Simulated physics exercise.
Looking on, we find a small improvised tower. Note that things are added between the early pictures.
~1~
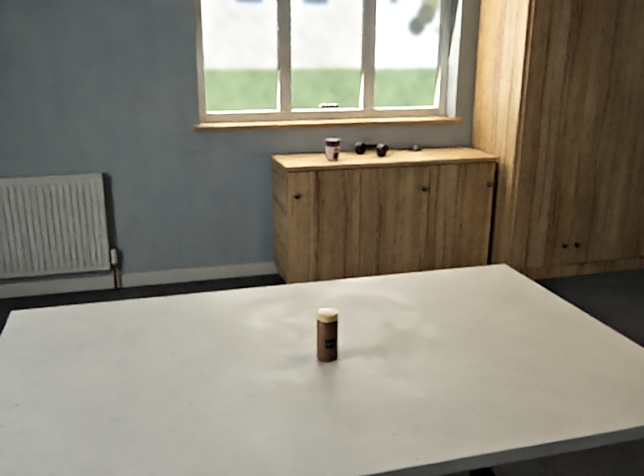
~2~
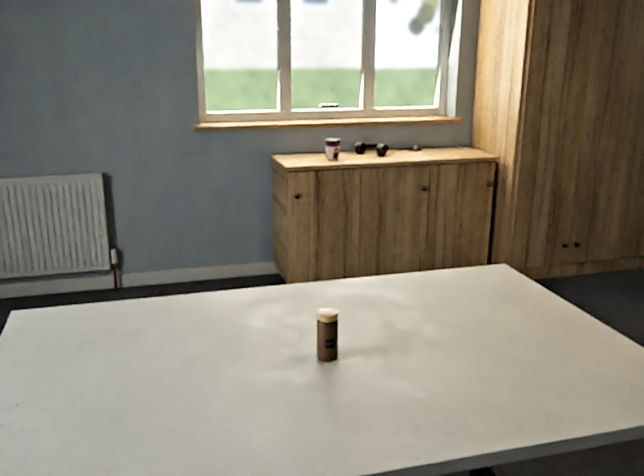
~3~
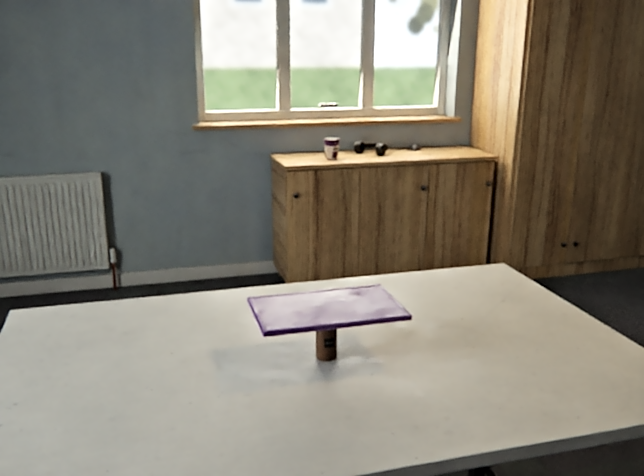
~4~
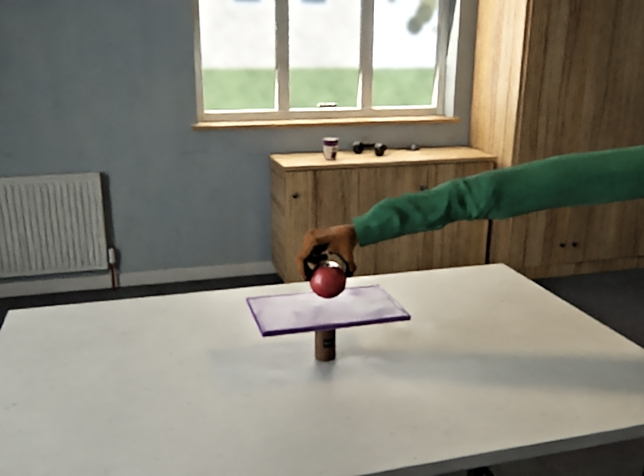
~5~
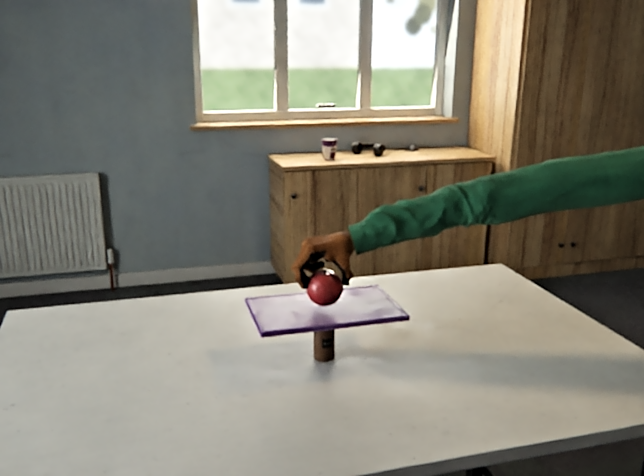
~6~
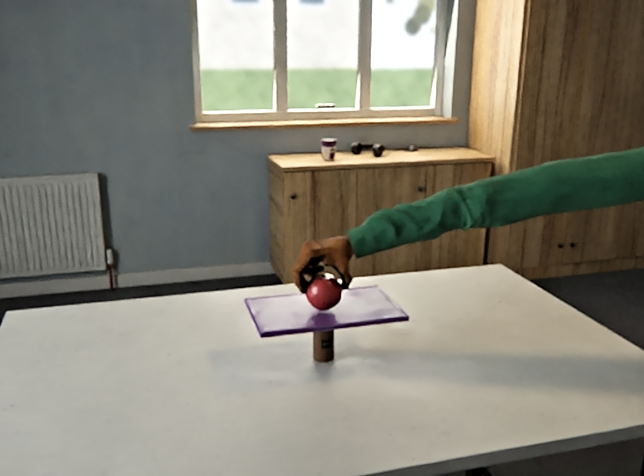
A purple board appears atop a brown shaker, then a hand lowers a red apple onto it.
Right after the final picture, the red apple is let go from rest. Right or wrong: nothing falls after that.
Right.
Then, 0.30 s after the last picture, nothing has stirred.
Then, 0.70 s after the last picture, red apple resting near (324, 293).
At rest, all 3 in place. Seen from the same camera at the end, red apple near (324, 293). The stack holds.
